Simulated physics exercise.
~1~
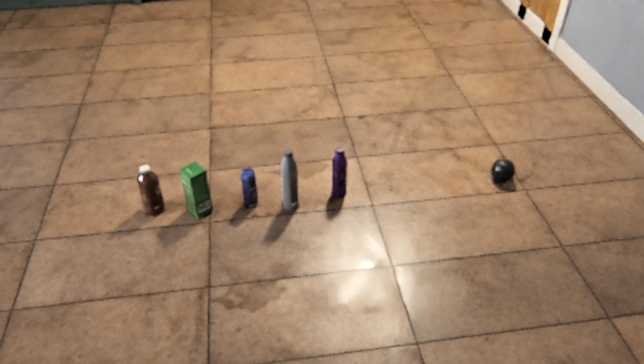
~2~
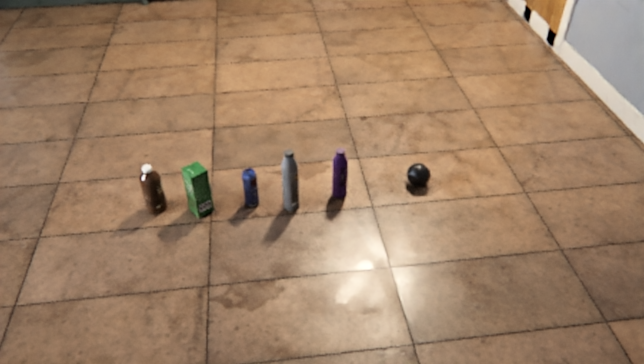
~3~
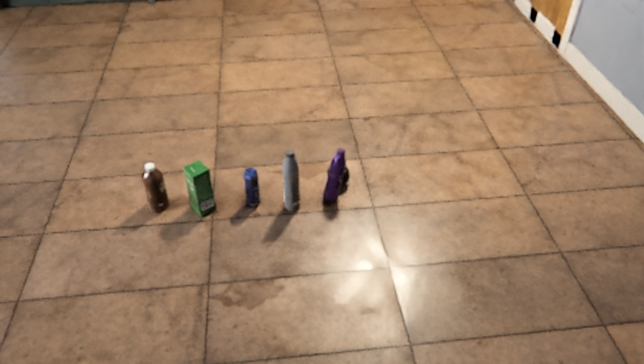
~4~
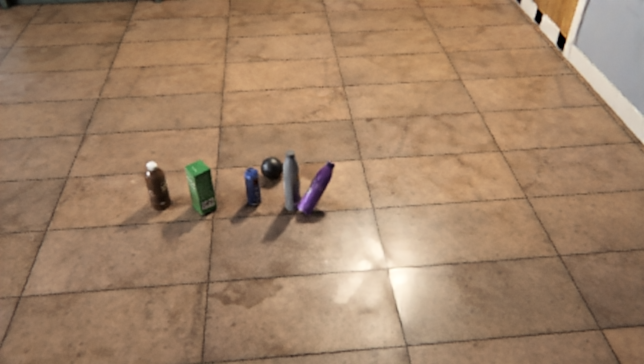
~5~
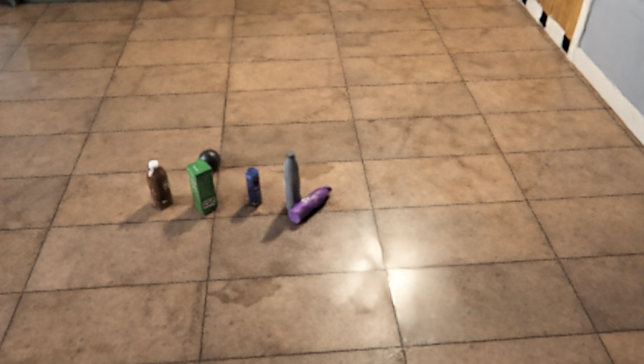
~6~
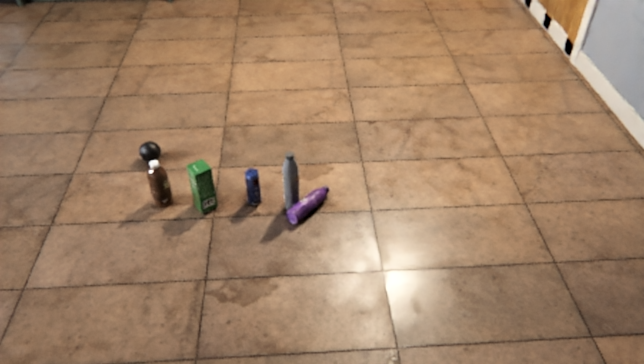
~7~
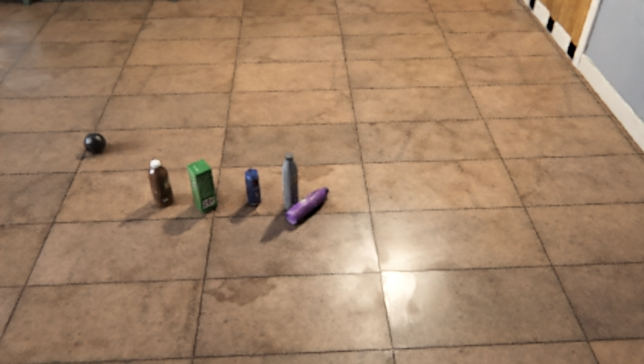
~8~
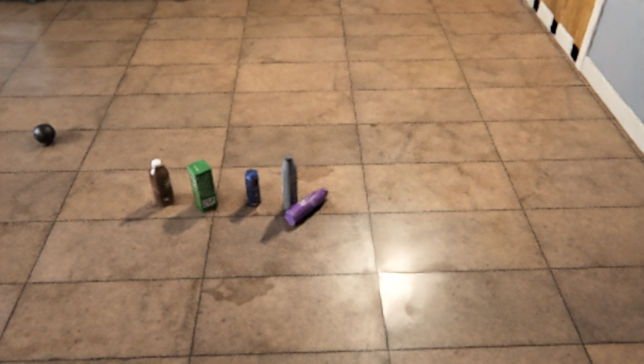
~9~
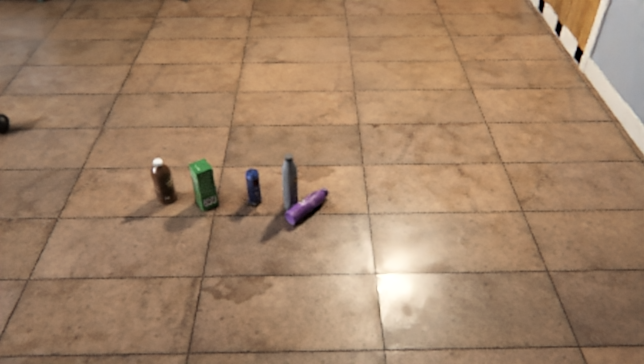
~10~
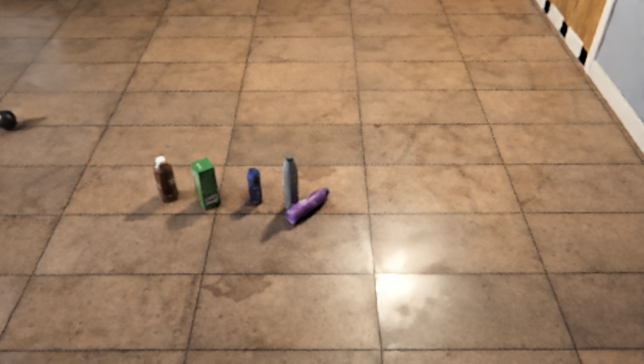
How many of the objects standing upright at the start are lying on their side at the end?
One of them is lying on its side at the end, the purple bottle.
